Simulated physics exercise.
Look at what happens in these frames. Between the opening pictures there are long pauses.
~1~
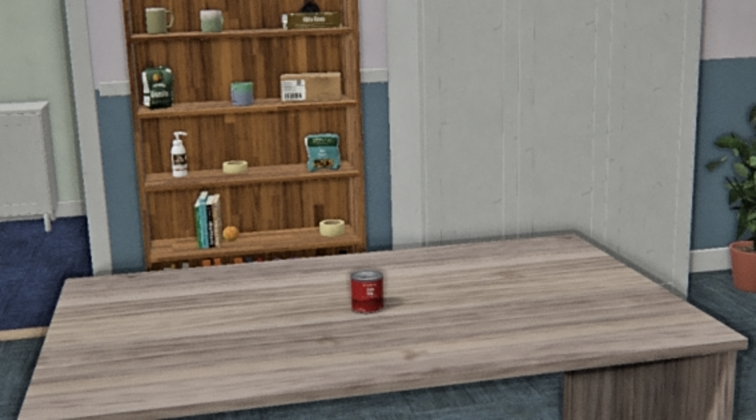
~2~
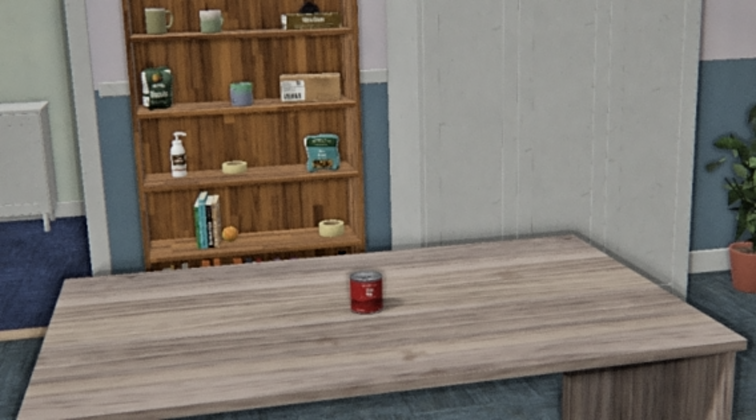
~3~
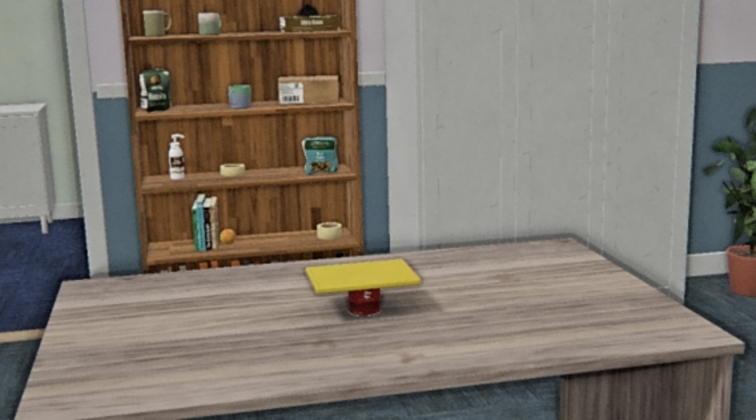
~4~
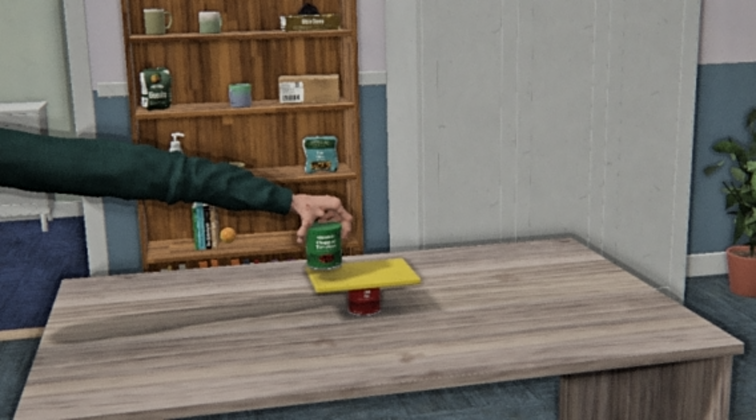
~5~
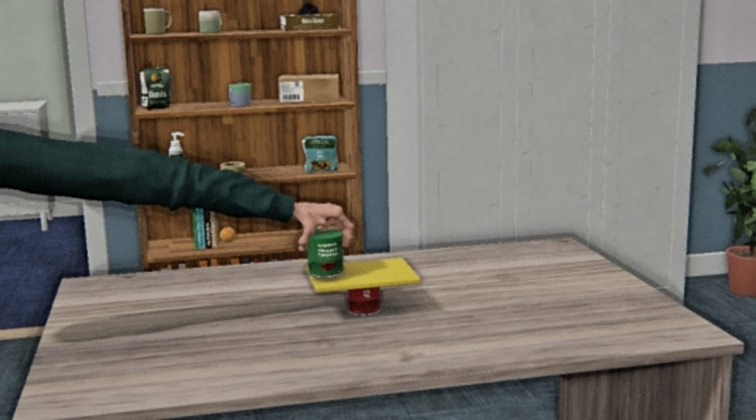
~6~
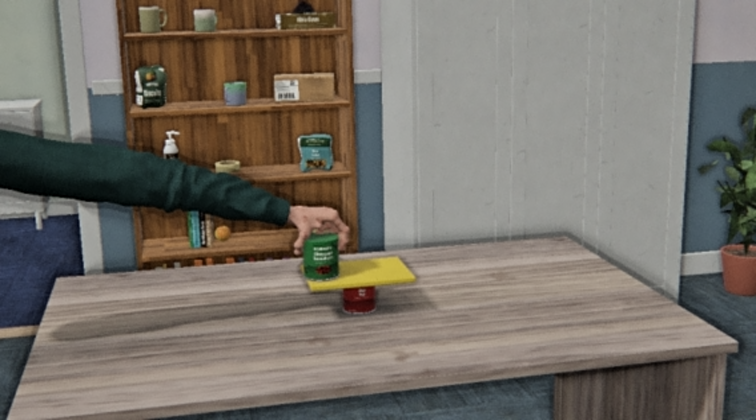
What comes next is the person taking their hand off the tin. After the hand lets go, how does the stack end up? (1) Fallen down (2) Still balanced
Fallen down (1).
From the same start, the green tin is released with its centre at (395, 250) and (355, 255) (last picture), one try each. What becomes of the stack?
Result one: The stack falls. Result two: The stack stands.
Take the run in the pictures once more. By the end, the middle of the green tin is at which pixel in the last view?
Near (268, 308).
Then, 0.30 s on from there, green tin now fallen; yellow lid turned 51° from how it was put.
Then, 0.40 s on from there, yellow lid turned 61° from how it was put.
Then, 0.50 s on from there, yellow lid turned 42° from how it was put.
Then, 1.00 s on from there, yellow lid turned 33° from how it was put.
In the end, fallen, green tin; moved from the start, yellow lid; red tin unmoved. At the end, from the last picture's camera, green tin near (268, 308). The stack gives way.
